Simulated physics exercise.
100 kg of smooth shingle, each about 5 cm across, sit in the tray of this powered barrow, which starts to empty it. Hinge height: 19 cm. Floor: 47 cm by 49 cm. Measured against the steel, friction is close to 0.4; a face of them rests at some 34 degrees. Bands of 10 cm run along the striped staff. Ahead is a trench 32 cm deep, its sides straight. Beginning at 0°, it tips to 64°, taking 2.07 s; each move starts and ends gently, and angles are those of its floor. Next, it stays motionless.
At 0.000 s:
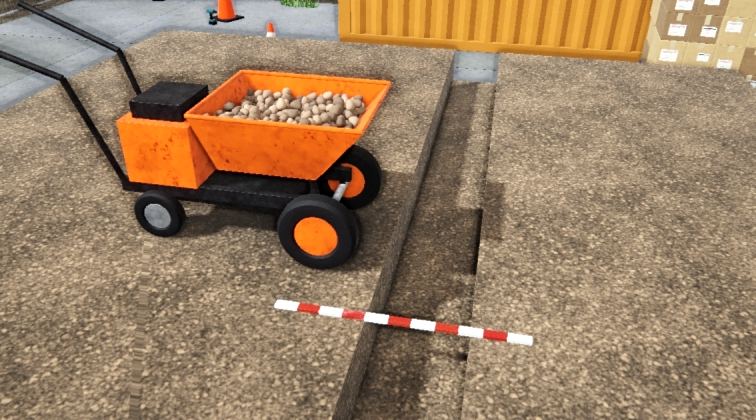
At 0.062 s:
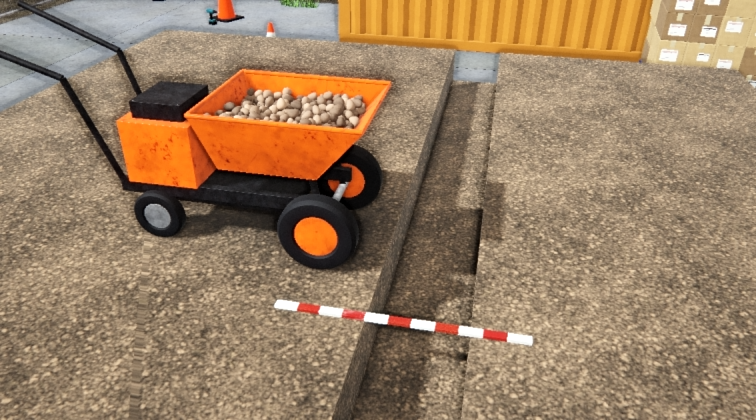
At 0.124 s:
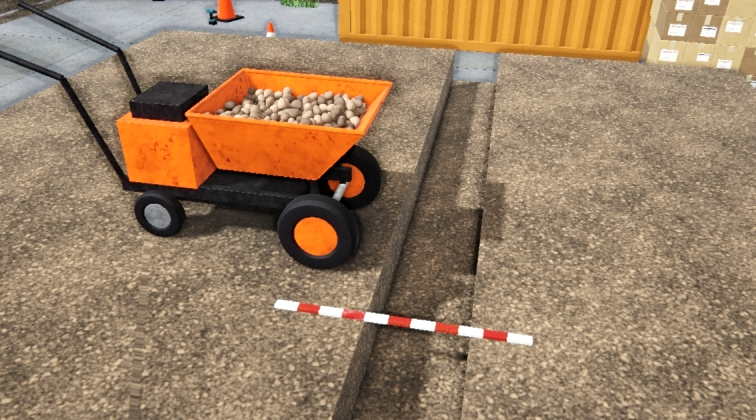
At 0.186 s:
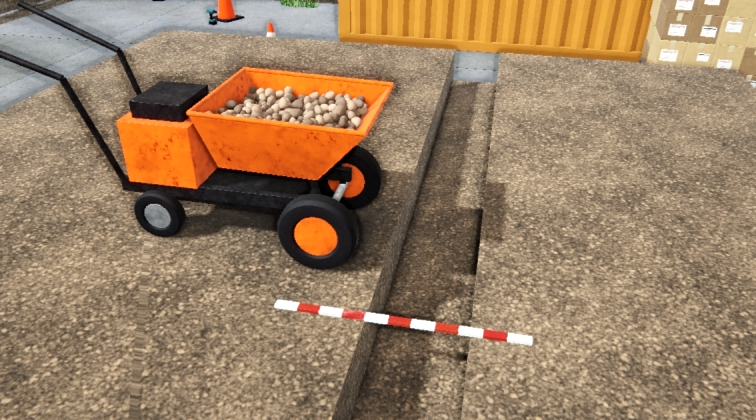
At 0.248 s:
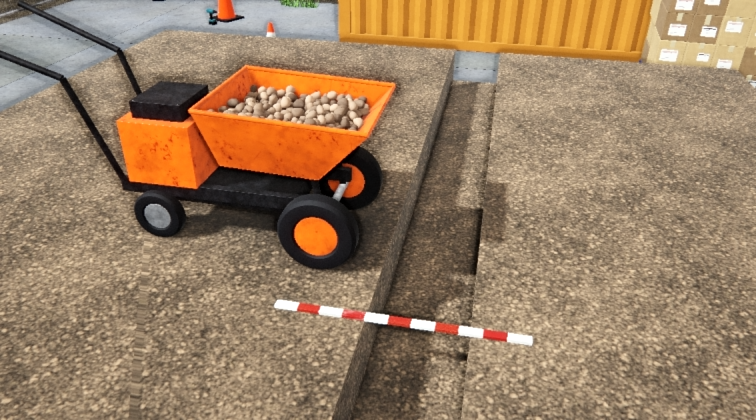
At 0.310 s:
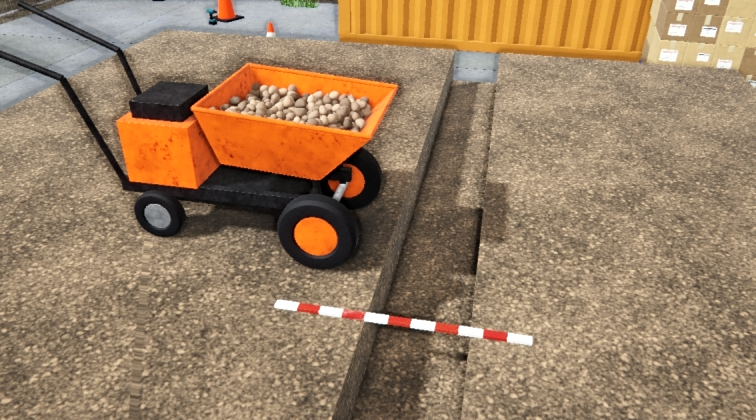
An orange powered barrow loaded with rounded stones stands beside a straight-sided trench, its tray tilting very slightly towards the right.
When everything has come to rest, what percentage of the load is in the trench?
About 60 per cent.
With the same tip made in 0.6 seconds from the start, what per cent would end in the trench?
Something close to 35 per cent.
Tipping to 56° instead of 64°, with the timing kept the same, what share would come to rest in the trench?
Share in trench: Approx. 60%.
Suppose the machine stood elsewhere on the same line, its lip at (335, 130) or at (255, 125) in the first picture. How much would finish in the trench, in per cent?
Estimates: 90 % then 80 %.
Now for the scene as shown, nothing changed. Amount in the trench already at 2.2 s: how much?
Roughly 25% by that time.
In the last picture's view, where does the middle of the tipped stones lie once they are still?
The middle should be near (464, 287).
After 1.5 s the floor is at 54°; 99 % in the tray, 1 % in the trench; the foremost stones are at (458, 196).
After 2.2 s the floor is at 64°; 44 % in the tray, 27 % in the trench, 29 % past the trench; the foremost stones are at (571, 254).
After 2.5 s the floor is at 64°; 21 % in the tray, 39 % in the trench, 40 % past the trench; the foremost stones are at (623, 273).
After 4.5 s the floor is at 64°; 0 % in the tray, 60 % in the trench, 40 % past the trench; the foremost stones are at (643, 277).
